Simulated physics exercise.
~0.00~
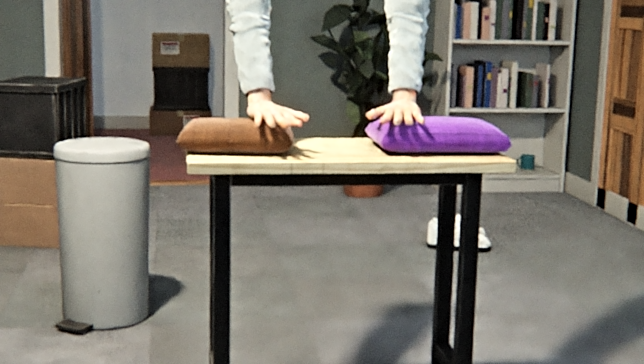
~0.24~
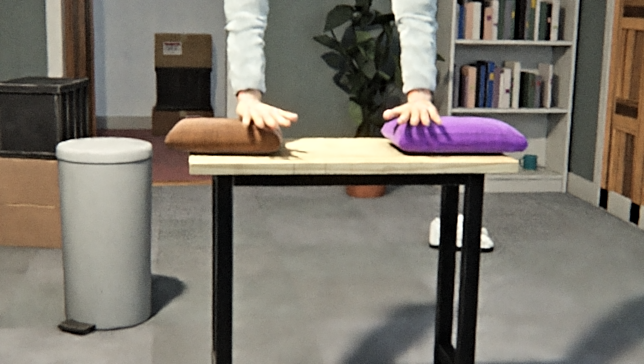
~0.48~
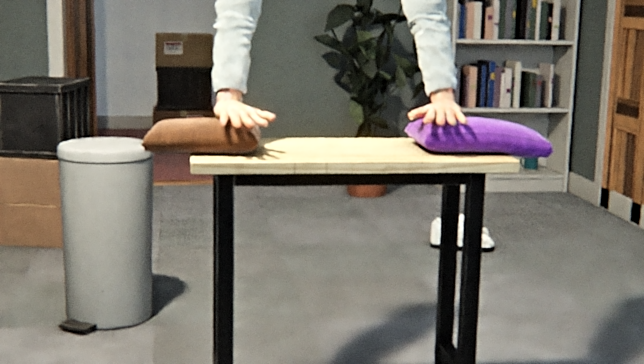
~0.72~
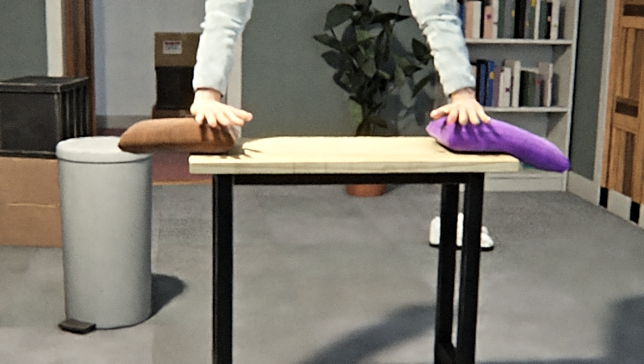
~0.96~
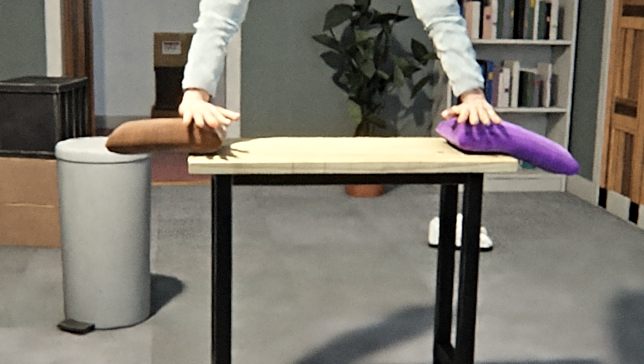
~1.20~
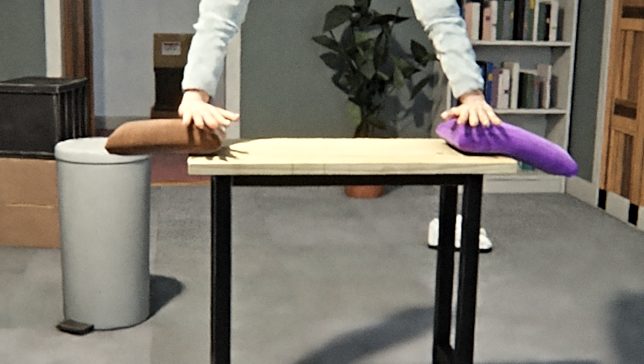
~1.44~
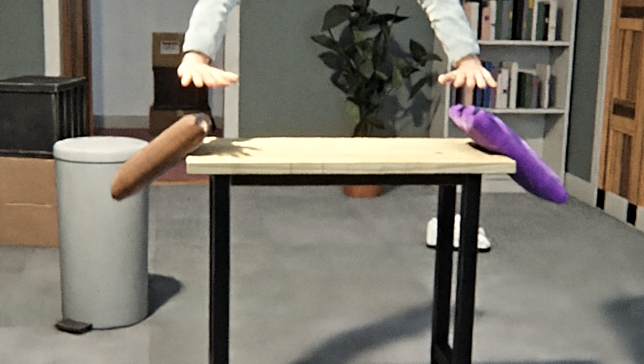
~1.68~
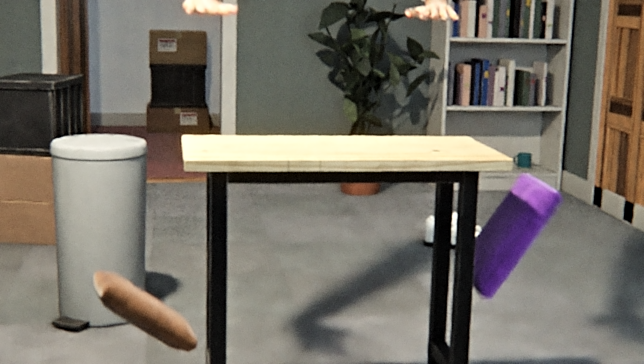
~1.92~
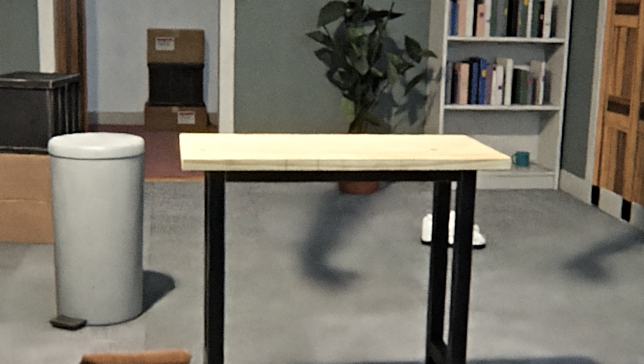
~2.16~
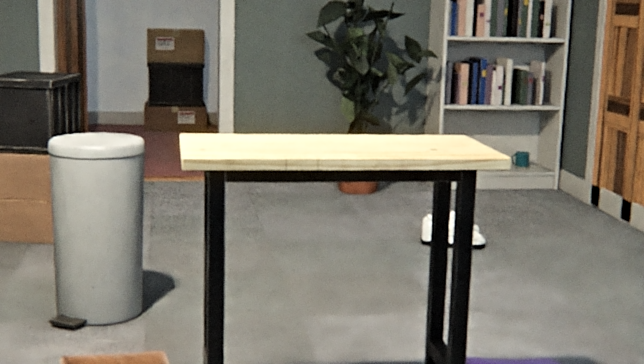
In a room with a grey floor, a slightly swaying camera faces a pale-topped table with black legs, a grey bin at left and a plant and white bookshelf behind. Two hands press on a brown sack at left and a purple soft bag at right, sliding them steadily apart until both jut past opposite ends. The hands pause, then lift away. Both objects tip outward and drop, tumbling beside the table. The hands leave view, and the bare table remains, with bits of brown and purple showing on the floor at the bottom edge.
